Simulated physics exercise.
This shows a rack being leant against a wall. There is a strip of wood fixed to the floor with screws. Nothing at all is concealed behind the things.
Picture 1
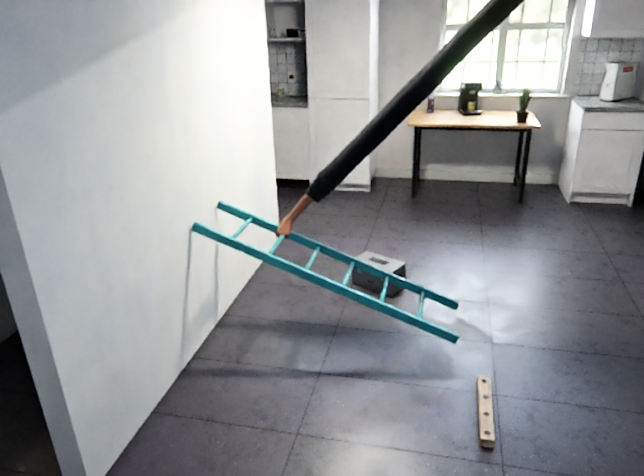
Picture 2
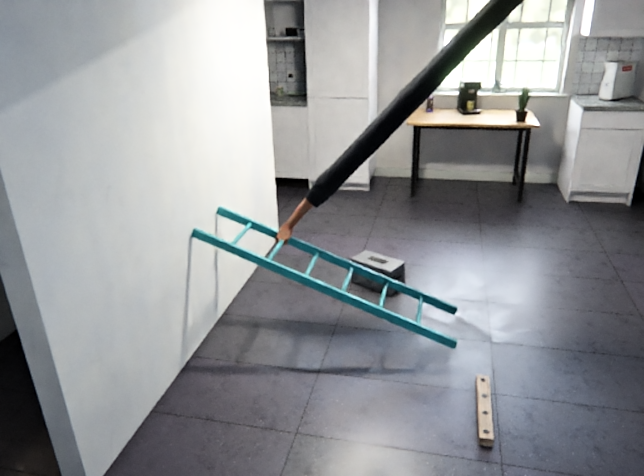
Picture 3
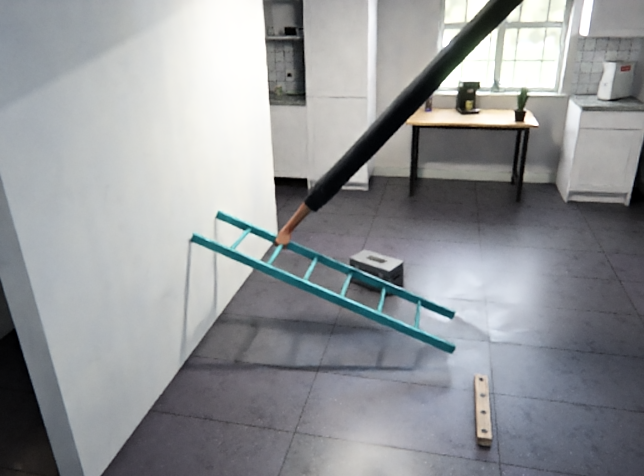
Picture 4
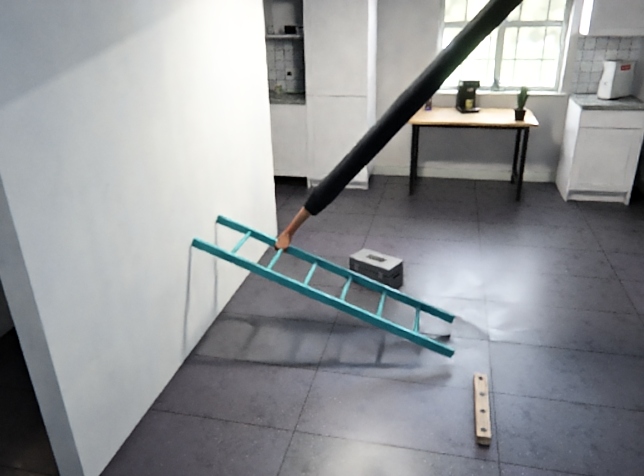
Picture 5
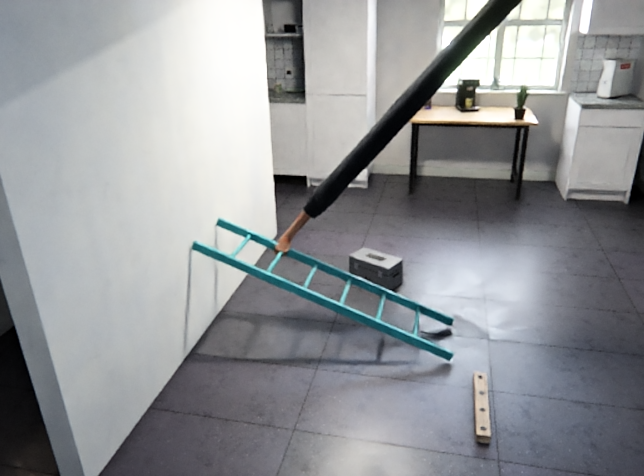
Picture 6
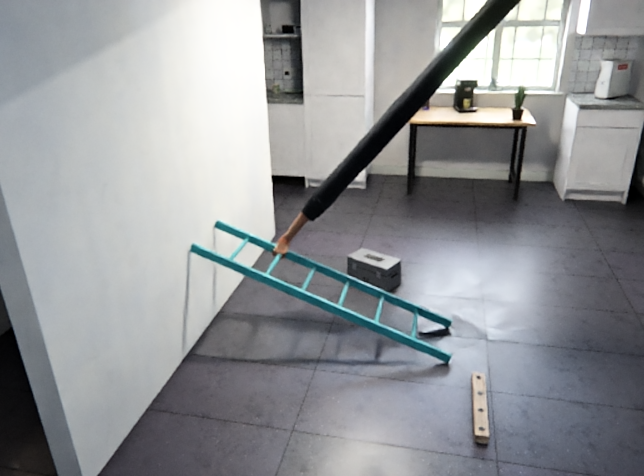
A turquoise ladder-like rack, its upper end against a white wall and held by a dark-sleeved arm, tilts slightly as its lower end sinks a little toward the dark tiled floor, near a grey toolbox and wooden batten.
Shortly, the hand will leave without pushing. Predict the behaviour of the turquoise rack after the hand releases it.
Slithers away.
Then, 0.24 s after the last picture, turquoise rack tipped 7° from how it was near (331, 302).
Then, 0.36 s after the last picture, turquoise rack tipped 20° from how it was near (337, 326).
At rest, the turquoise rack gives way at the feet, near (338, 329); the bystanders in place.
